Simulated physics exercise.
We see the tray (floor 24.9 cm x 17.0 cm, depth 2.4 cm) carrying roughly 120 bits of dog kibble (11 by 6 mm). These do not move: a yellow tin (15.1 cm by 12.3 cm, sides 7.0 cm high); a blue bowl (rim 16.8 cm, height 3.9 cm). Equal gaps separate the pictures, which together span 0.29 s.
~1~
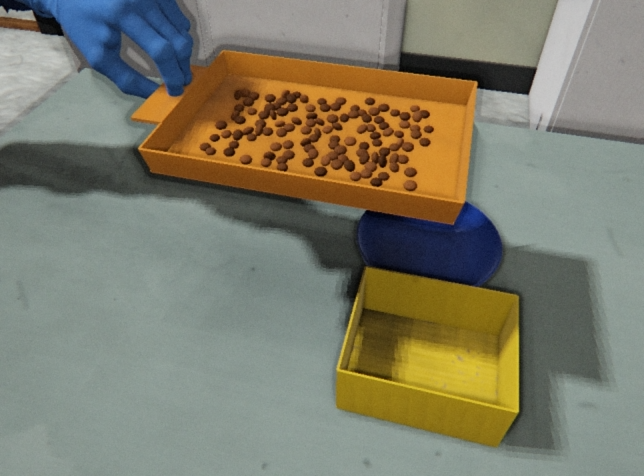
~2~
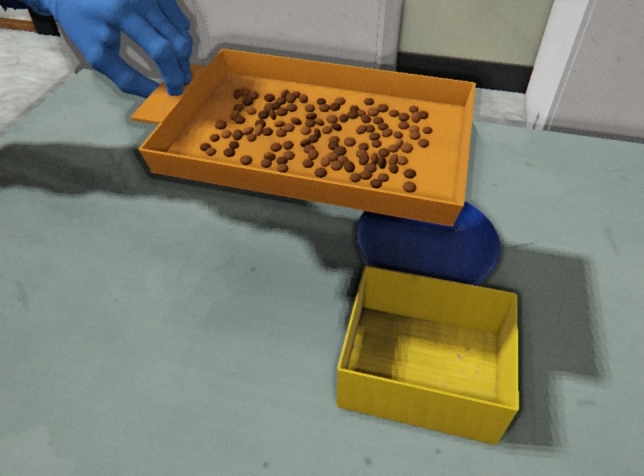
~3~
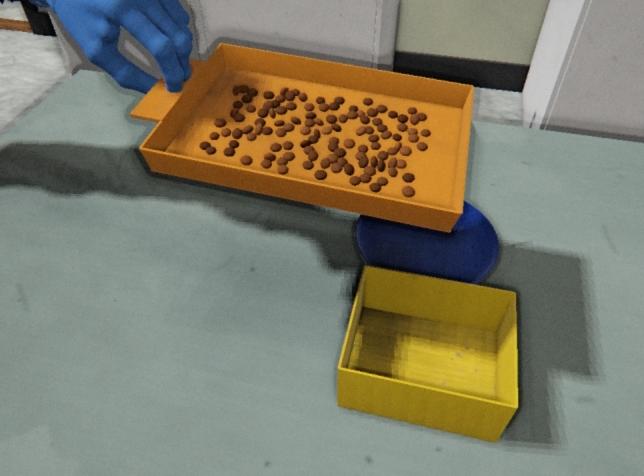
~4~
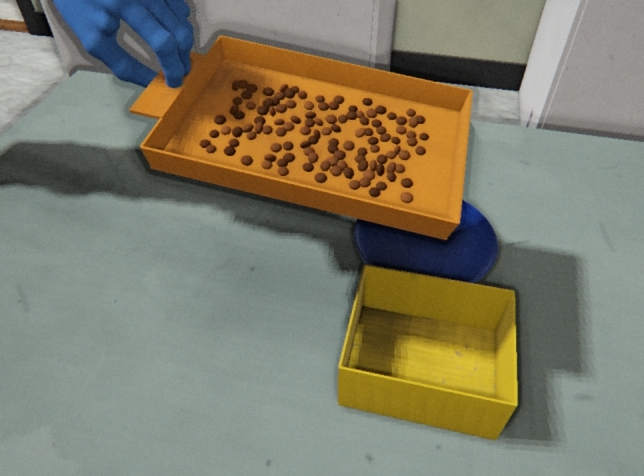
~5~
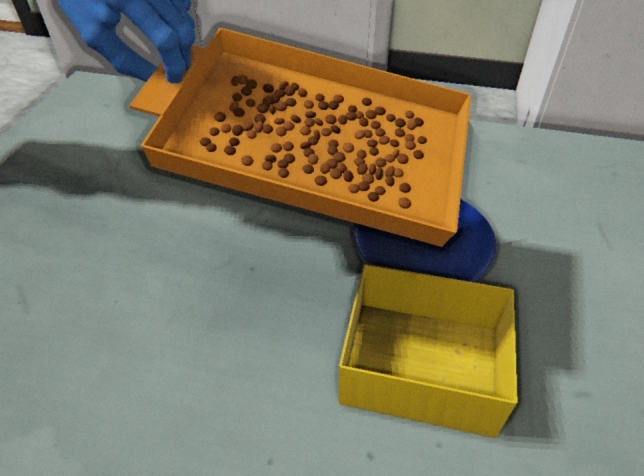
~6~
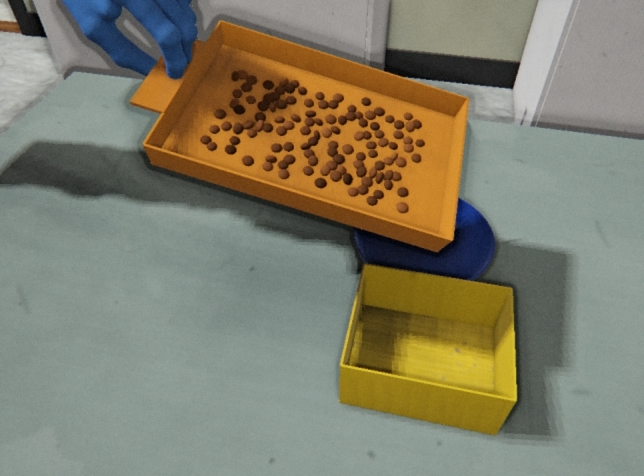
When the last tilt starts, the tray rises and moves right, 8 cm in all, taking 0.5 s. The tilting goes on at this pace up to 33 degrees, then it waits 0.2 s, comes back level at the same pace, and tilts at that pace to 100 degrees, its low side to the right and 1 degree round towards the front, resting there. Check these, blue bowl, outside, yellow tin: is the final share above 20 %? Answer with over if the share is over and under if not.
Blue bowl: Over, outside: Under, yellow tin: Over.
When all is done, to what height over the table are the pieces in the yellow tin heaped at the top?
Height at rest: Approx. 1.5 cm.
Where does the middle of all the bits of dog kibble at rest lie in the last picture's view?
Near pixel (412, 321).
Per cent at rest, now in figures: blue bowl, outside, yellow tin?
Shares: Blue bowl = 30, outside = 5, yellow tin = 55.
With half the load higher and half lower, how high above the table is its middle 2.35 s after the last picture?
That height is around 16 cm above the table.
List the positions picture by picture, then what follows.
The first frame shows tray at (292, 176); tilt 0 degrees; leading edge at (471, 134); middle of the load at (318, 133); yellow tin at (433, 331); blue bowl at (428, 237).
The second frame shows tray at (293, 178); tilt 1 degrees; leading edge at (470, 136); middle of the load at (318, 133).
The third frame shows tray at (294, 181); tilt 4 degrees; leading edge at (468, 141); middle of the load at (317, 134).
The fourth frame shows tray at (295, 186); tilt 7 degrees; low side front right; leading edge at (466, 148); middle of the load at (317, 134).
The fifth frame shows tray at (297, 190); tilt 11 degrees; low side front right; leading edge at (464, 155); middle of the load at (317, 135).
The sixth frame shows tray at (298, 194); tilt 15 degrees; low side front right; leading edge at (461, 161); middle of the load at (317, 135); yellow tin at (432, 325); blue bowl at (423, 233).
Then, 0.90 s after the last picture, tilt 14 degrees; tray 100 %; middle of all pieces on or above the table near (391, 192).
Then, 1.66 s after the last picture, tilt 27 degrees; tray 100 %; middle of all pieces on or above the table near (467, 178).
Then, 2.35 s after the last picture, tilt 71 degrees; tray 100 %; middle of all pieces on or above the table near (420, 219).
Then, 3.01 s after the last picture, tilt 100 degrees; yellow tin 55 %, blue bowl 20 %, tray 25 %; middle of all pieces on or above the table near (405, 288).
In the end, outside 5 %, yellow tin 55 %, blue bowl 30 %, tray 10 %.
